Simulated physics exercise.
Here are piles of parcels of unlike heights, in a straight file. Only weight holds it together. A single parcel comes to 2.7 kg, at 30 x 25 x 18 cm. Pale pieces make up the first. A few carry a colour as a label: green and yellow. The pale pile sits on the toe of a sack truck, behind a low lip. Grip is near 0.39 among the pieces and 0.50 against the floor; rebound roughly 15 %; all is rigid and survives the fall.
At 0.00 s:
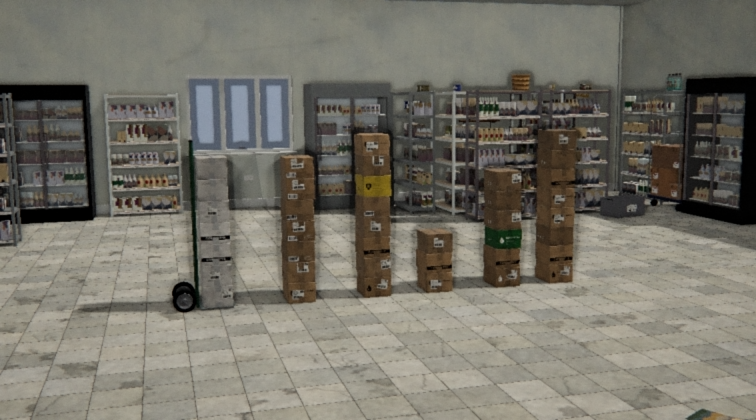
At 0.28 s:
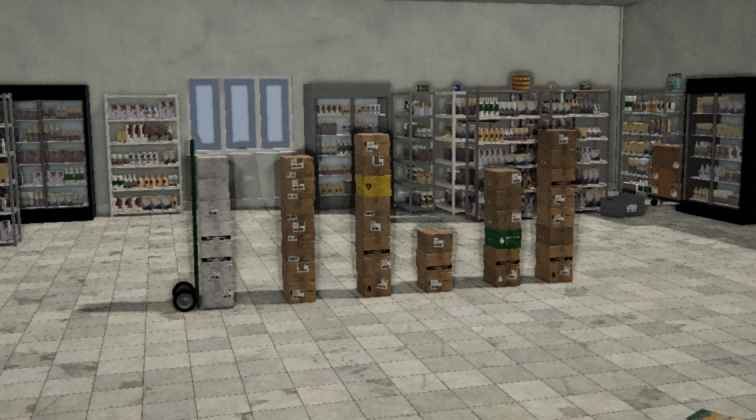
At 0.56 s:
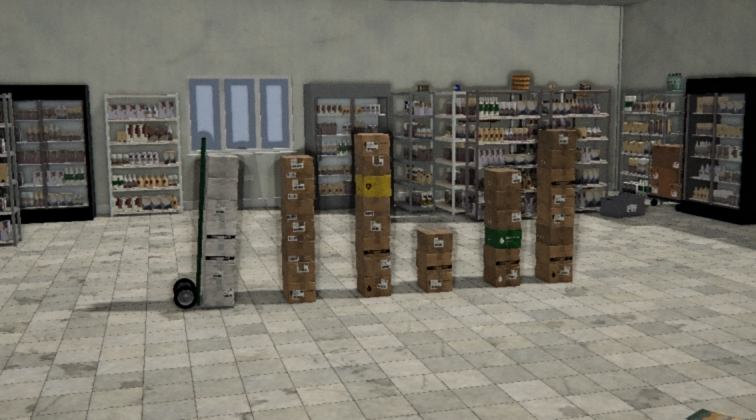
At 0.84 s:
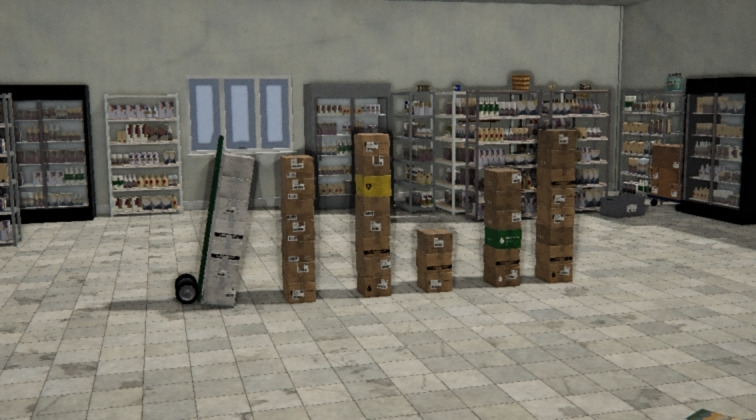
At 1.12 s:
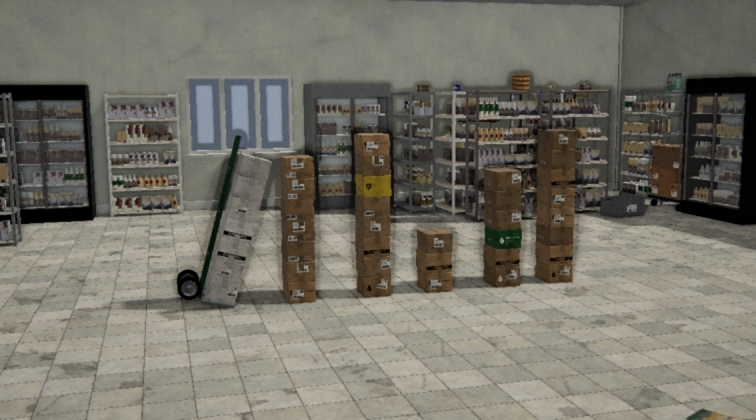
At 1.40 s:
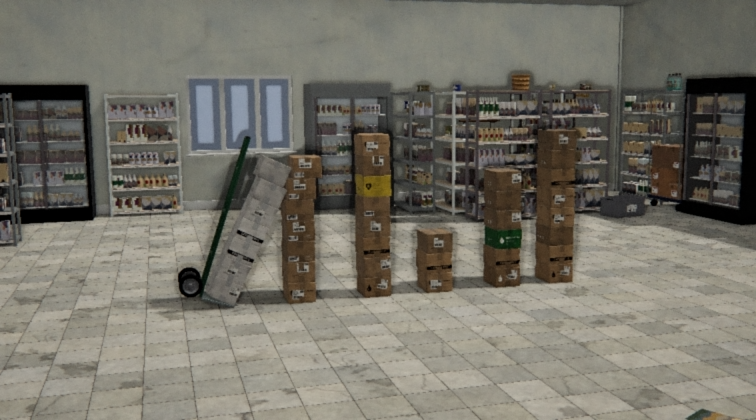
A green hand truck tilts right, leaning its pale box stack against the neighbouring brown stack.
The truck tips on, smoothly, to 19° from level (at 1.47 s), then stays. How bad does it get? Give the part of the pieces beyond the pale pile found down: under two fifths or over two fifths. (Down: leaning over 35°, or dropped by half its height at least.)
Over two fifths of them.
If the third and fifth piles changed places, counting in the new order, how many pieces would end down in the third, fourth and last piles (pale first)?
Then third 6, fourth 2, last 7.
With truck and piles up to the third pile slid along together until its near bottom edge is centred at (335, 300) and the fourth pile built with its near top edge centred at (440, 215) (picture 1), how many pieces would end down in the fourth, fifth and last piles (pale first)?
Then fourth 3, fifth 5, last 8.
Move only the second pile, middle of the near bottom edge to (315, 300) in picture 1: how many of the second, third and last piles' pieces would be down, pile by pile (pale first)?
Then second 7, third 8, last 8.
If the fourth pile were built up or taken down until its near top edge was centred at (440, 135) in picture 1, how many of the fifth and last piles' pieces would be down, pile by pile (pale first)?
In that case fifth 5, last 8.
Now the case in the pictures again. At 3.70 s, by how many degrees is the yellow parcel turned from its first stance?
Some 5°.
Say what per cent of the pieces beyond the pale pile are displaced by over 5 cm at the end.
It is 95 per cent.
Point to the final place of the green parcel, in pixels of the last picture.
Around (553, 264).
After 2.54 s, 7 of the pale pile down; 7 of the 32 other parcels down; yellow parcel 16° from how it stood.
After 3.70 s, 7 of the pale pile down; 22 of the 32 other parcels down; green parcel 26° from how it stood, 11 cm lower; yellow parcel 5° from how it stood, 72 cm lower.
In the end (5.3 s), 7 of the pale pile down; 30 of the 32 other parcels down; green parcel 50° from how it stood, 30 cm lower; yellow parcel 72 cm lower. That is 94 per cent. From the last view, middles, green parcel near (553, 264), yellow parcel near (505, 256).
